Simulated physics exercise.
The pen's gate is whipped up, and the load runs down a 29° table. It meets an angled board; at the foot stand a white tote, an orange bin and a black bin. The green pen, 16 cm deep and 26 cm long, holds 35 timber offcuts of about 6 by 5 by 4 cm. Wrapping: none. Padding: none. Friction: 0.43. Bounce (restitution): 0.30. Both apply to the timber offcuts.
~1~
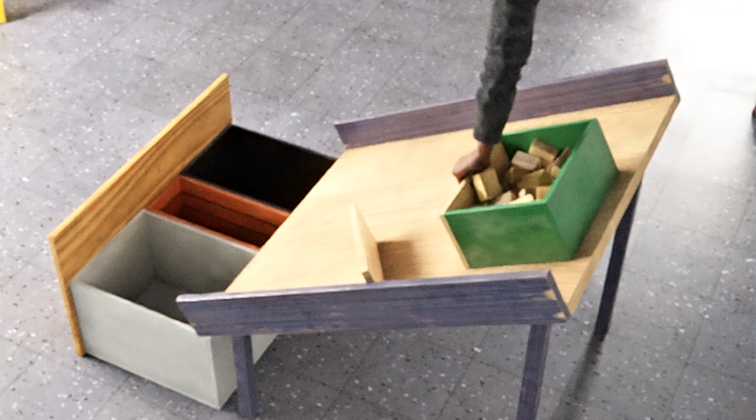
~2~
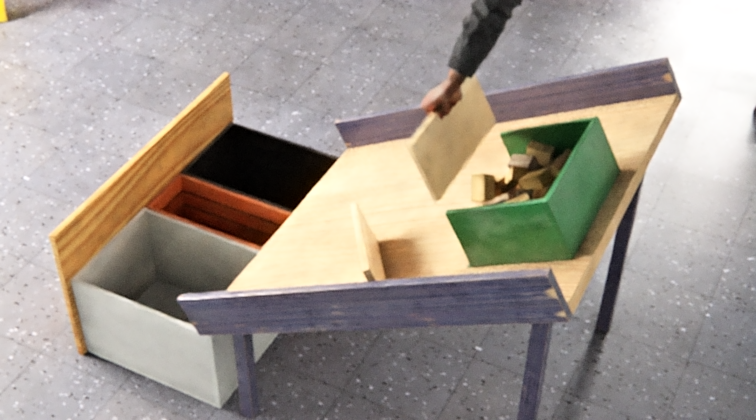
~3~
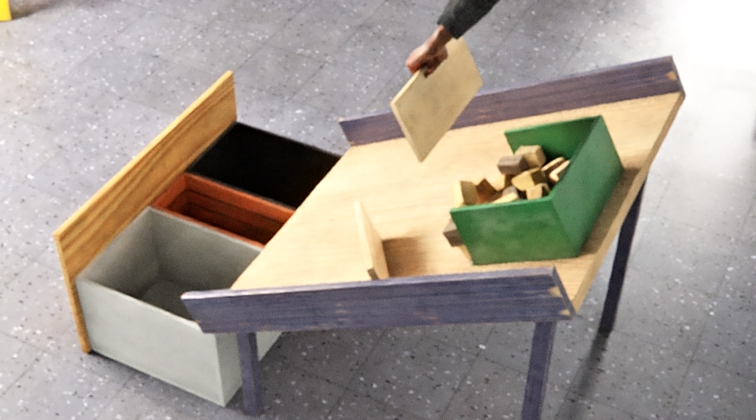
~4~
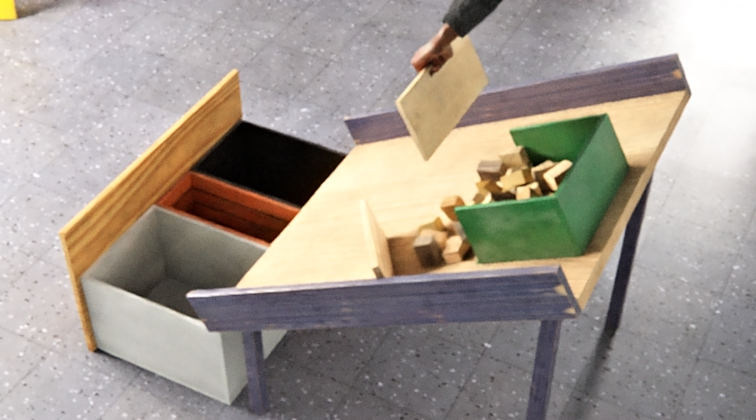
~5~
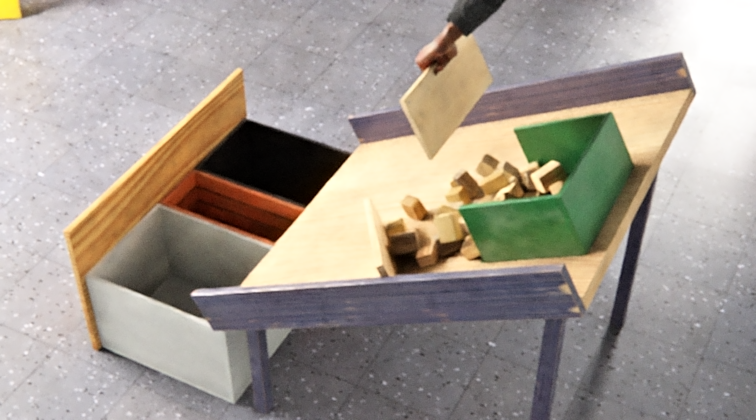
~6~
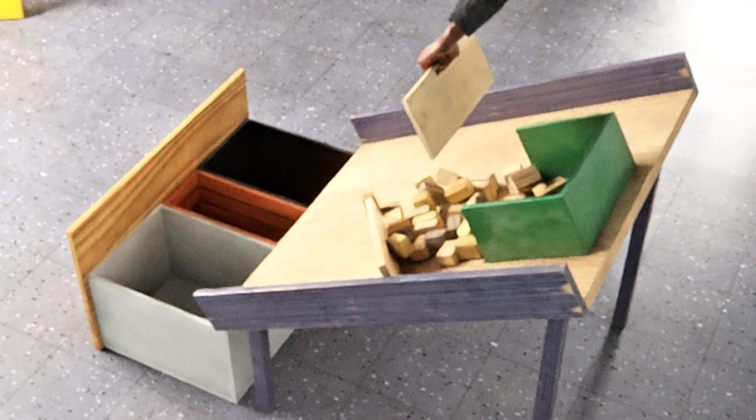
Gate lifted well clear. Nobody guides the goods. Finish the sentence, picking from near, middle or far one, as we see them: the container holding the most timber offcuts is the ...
The container holding the most is the one in between.
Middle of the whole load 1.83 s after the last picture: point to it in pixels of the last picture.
(254, 272).
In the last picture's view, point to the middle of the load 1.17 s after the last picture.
Around (323, 218).
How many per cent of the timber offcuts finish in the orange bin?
About 45 per cent.
Then, 0.29 s after the last picture, 1 in the orange bin and 34 on the slope.
Then, 0.66 s after the last picture, 4 in the orange bin, 2 in the black bin, 27 on the slope and 2 in the air.
Then, 1.17 s after the last picture, 1 in the white tote, 9 in the orange bin, 4 in the black bin, 20 on the slope and 1 in the air.
Outcome (1.83 s after the last picture), 2 in the white tote, 15 in the orange bin, 4 in the black bin and 14 on the slope.
